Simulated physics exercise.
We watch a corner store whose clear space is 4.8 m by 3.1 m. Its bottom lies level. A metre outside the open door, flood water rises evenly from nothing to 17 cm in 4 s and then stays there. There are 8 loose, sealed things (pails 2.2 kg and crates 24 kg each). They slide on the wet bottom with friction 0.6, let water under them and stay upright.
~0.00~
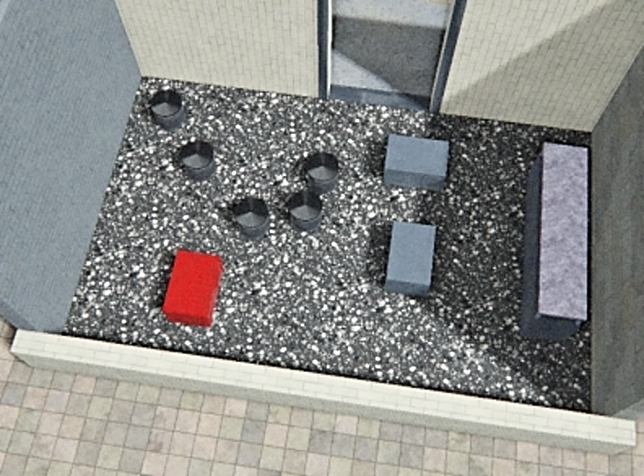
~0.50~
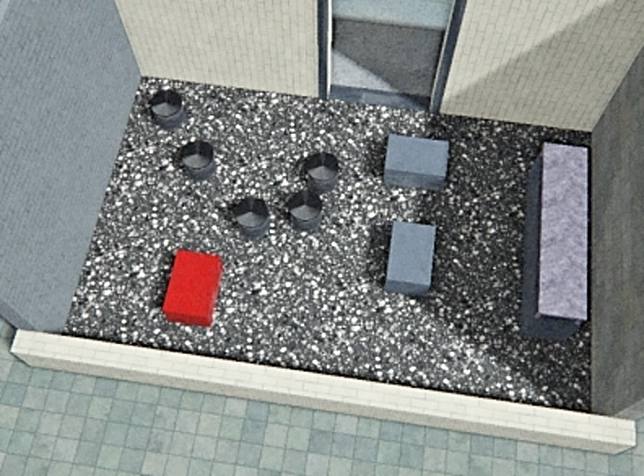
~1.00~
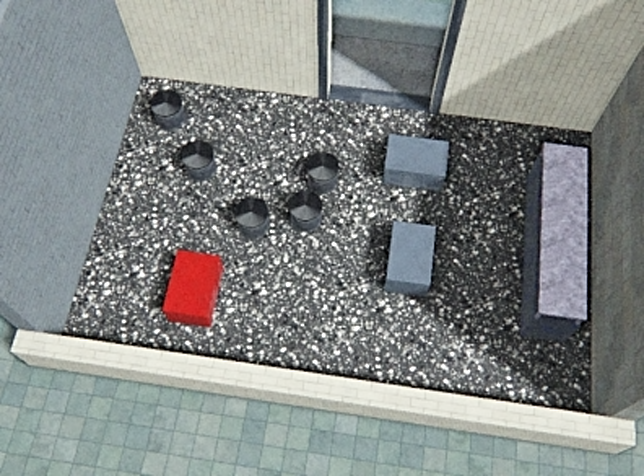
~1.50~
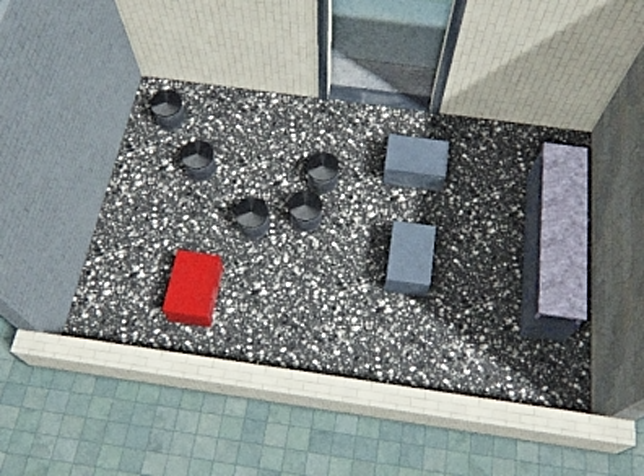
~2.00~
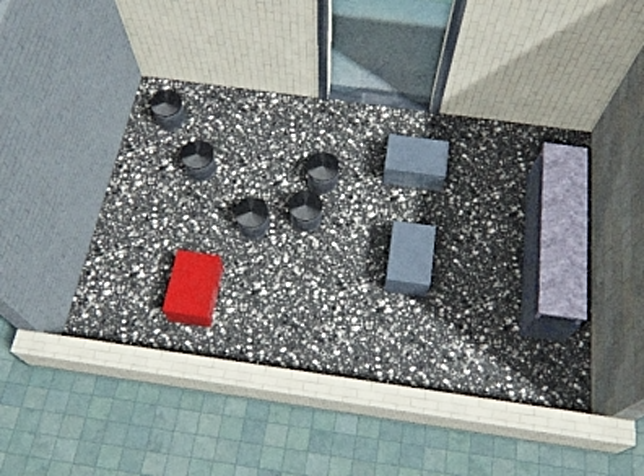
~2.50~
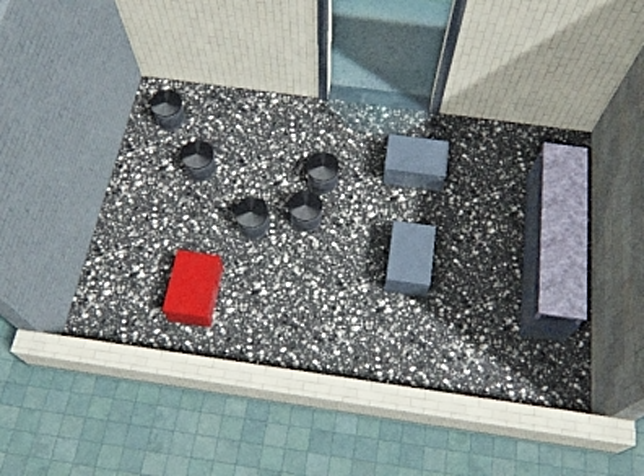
Water spread over the paving outside the low front wall and rose in the doorway at the back, then just crept onto the speckled floor, while the red crate, grey boxes and dark pails stayed put.
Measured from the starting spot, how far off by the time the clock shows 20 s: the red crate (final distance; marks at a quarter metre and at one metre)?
Red crate gets carried off.
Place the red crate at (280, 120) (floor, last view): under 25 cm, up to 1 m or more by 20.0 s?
It gets carried off.
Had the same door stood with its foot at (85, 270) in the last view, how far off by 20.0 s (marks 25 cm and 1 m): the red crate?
In that case the red crate travels far.
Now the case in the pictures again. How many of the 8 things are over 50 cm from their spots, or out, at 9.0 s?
By then 3.
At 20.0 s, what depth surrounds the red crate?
Roughly 14 cm.
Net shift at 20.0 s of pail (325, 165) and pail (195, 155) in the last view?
In that order: 120 cm, 60 cm.
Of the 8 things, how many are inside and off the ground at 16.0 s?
I count 8.
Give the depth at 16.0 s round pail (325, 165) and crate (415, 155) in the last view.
Roughly 9 and 11 cm.
After 4.0 s the red crate is near (192, 283), 0.0 m from its start, aground; 0 afloat.
After 9.0 s the red crate is near (192, 283), 0.0 m from its start, aground; 4 afloat.
After 16.0 s the red crate is near (118, 292), 0.7 m from its start, afloat; 8 afloat.
After 20.0 s the red crate is near (183, 98), 2.0 m from its start, afloat; 8 afloat.
